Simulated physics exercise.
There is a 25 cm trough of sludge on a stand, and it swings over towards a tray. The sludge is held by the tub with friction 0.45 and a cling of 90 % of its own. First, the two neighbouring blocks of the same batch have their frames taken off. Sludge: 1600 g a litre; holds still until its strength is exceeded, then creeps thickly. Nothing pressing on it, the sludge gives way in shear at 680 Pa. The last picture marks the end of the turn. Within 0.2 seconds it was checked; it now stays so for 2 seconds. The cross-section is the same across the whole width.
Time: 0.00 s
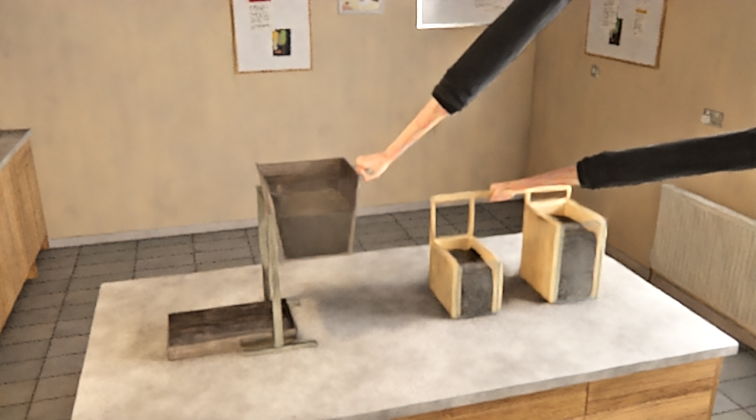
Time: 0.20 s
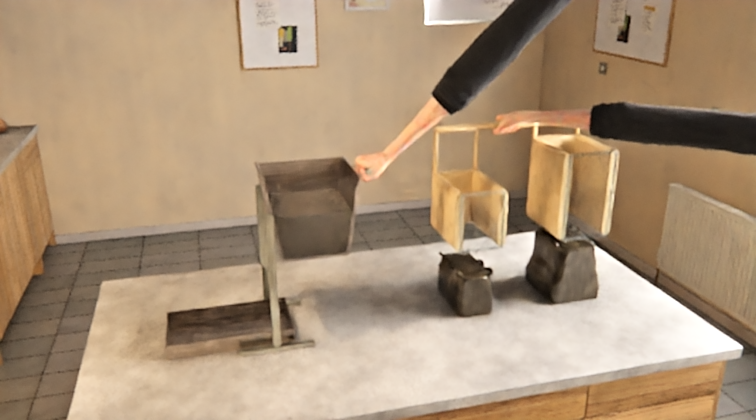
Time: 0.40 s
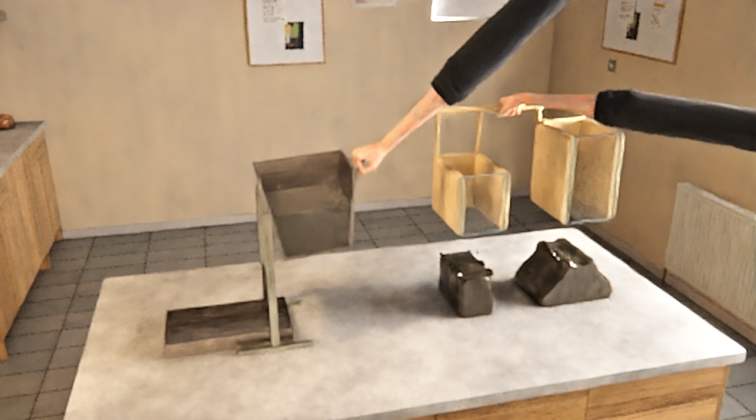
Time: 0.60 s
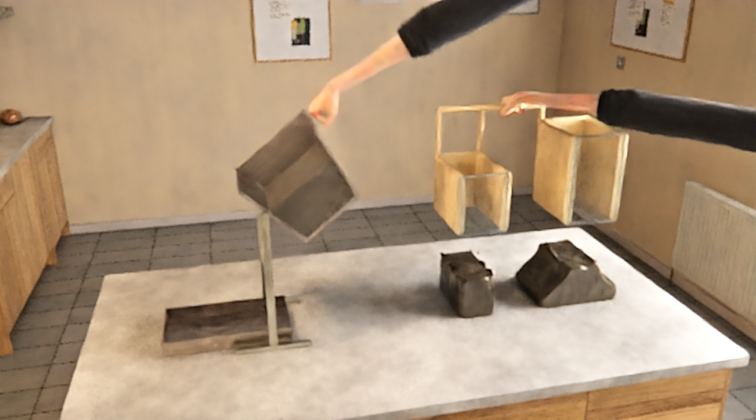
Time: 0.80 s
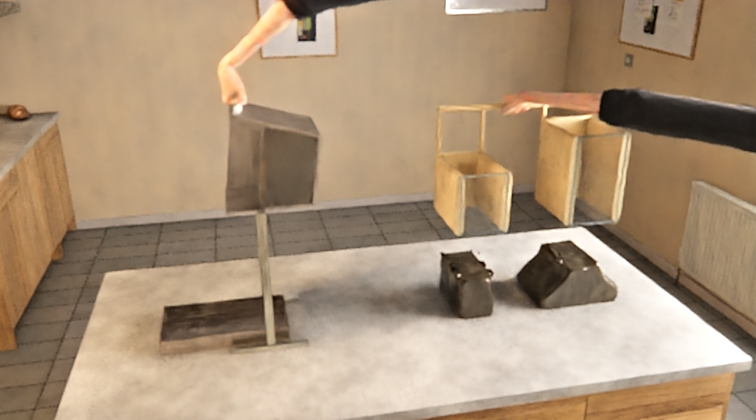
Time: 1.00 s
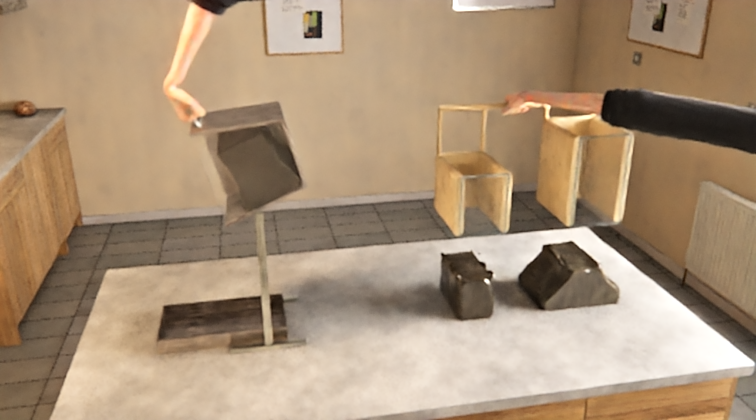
In a beige-walled room with dark floor tiles and posters, seen from slightly above, the view drifts very slightly across a pale-topped counter. A grey trough stands on a post beside a dark tray at left, with two dark blocks in pale wooden moulds at right. One hand lifts both moulds clear, the larger block slumps lower and wider, and another hand swings the trough over leftward.
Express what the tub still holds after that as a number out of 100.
Something like 0 per cent.
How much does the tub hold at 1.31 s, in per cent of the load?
I'd say close to 30 %.
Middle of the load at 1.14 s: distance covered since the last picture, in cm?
I'd estimate roughly 10 centimetres.
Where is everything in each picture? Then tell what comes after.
In the first frame, handle-side rim at (359, 177), tilt 0 degrees; highest point of the sludge at (349, 210); test blocks 16 cm, 25 cm high (left to right).
In the second frame, handle-side rim at (358, 177), tilt 0 degrees; highest point of the sludge at (348, 210); test blocks 16 cm, 22 cm high (left to right).
In the third frame, handle-side rim at (354, 169), tilt 5 degrees; highest point of the sludge at (347, 205); test blocks 16 cm, 17 cm high (left to right).
In the fourth frame, handle-side rim at (313, 128), tilt 39 degrees; highest point of the sludge at (330, 162); test blocks 16 cm, 16 cm high (left to right).
In the fifth frame, handle-side rim at (231, 119), tilt 83 degrees; highest point of the sludge at (275, 130); test blocks 16 cm, 16 cm high (left to right).
In the sixth frame, handle-side rim at (191, 137), tilt 105 degrees; highest point of the sludge at (262, 134); test blocks 16 cm, 16 cm high (left to right).
By 1.14 s, the tub is at 105 degrees and holds 78 %.
By 1.31 s, the tub is at 105 degrees and holds 28 %.
By 1.48 s, the tub is at 105 degrees and holds 0 %.
By 1.65 s, the tub is at 105 degrees and holds 0 %.
By 3.00 s, at the end, the tub is at 105 degrees and holds 0 %.
